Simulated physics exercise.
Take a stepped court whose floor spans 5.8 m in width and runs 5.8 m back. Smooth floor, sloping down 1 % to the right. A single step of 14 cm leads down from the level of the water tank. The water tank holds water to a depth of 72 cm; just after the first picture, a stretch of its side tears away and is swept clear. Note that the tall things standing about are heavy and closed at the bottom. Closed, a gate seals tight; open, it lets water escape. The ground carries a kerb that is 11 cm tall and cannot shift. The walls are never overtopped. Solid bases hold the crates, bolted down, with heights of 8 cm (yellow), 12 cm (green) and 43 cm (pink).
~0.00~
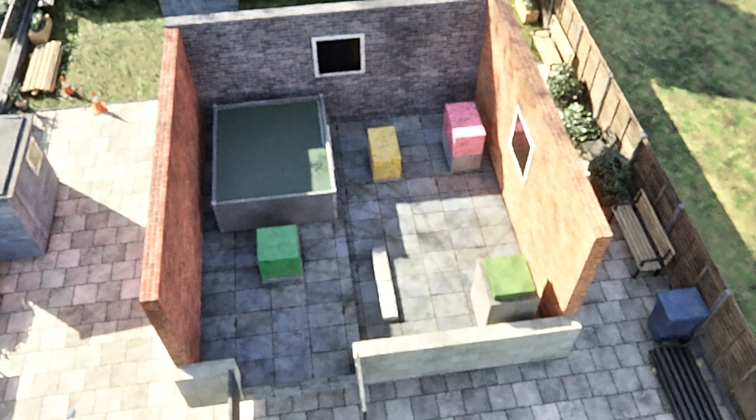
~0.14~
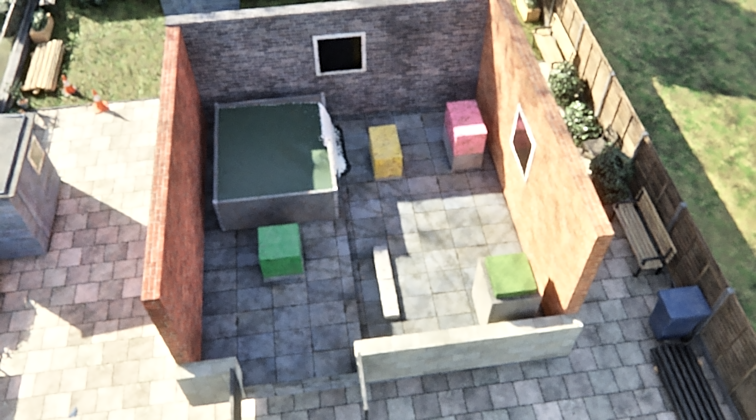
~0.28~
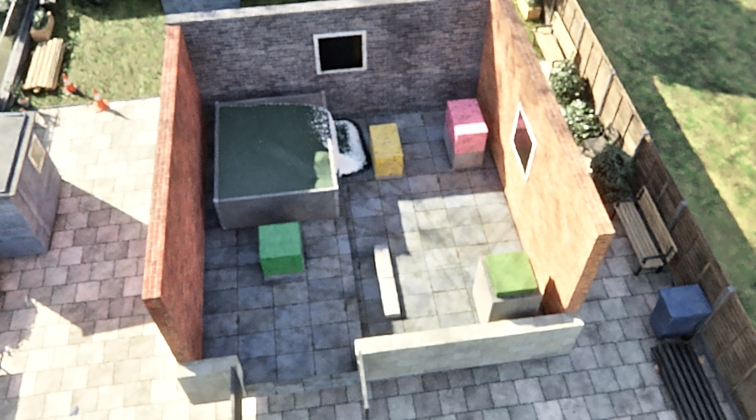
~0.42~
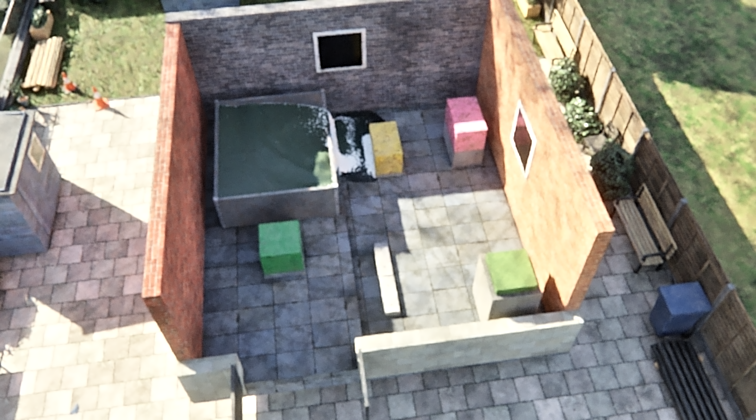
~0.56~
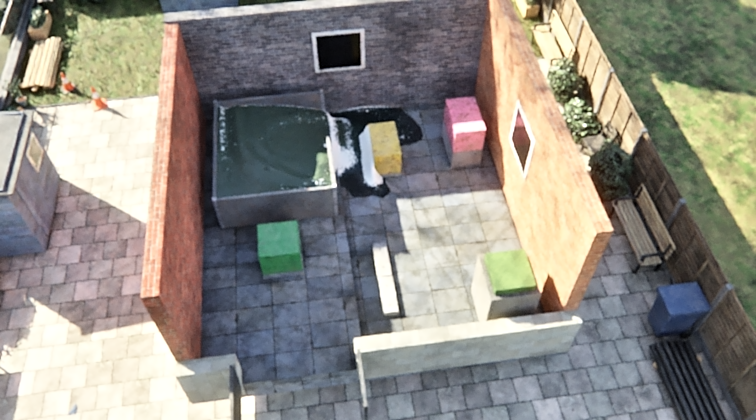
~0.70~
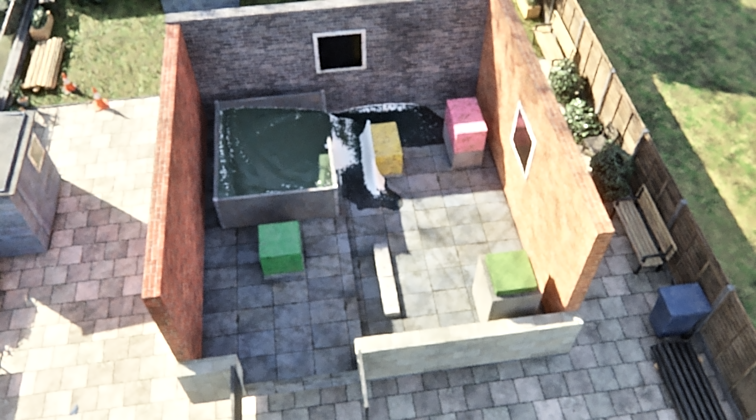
At the start, a water tank stands full and still in a walled, paved court among coloured crates. Then its right side opens near the back wall and white, foaming water pours onto the paving, reaches and runs around the yellow crate, and spreads as a dark sheet along the back wall to the pink crate.
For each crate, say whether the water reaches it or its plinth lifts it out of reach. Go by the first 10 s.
My prediction: The yellow crate is reached by water; the green crate remains dry; the pink crate is reached by water.
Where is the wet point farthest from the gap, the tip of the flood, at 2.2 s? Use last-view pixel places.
Near (405, 353).
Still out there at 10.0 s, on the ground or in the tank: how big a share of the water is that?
That would be close to 98 per cent.
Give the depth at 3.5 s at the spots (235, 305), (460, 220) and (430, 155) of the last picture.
I'd read it as roughly 0, 8 and 15 cm, in that order.
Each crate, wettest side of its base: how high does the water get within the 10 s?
Yellow 67, green 7, pink 60, all in cm.
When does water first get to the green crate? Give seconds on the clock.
At green, 5.5 s.
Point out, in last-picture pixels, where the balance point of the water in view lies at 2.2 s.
It lies at roughly (334, 161) in pixels.
After 1.4 s water covers 30 % of the floor and is deepest (61 cm) near (469, 106); yellow plinth reached, green plinth not reached, pink plinth reached.
After 2.2 s water covers 45 % of the floor and is deepest (66 cm) near (475, 124); yellow plinth reached, green plinth not reached, pink plinth reached.
After 3.5 s water covers 65 % of the floor and is deepest (44 cm) near (473, 118); yellow plinth reached, green plinth not reached, pink plinth reached.
After 6.0 s water covers 85 % of the floor and is deepest (30 cm) near (492, 342); yellow plinth reached, green plinth reached, pink plinth reached.
After 10.0 s water covers 100 % of the floor and is deepest (22 cm) near (396, 113); highest at the yellow plinth 67 cm, highest at the green plinth 7 cm, highest at the pink plinth 60 cm.
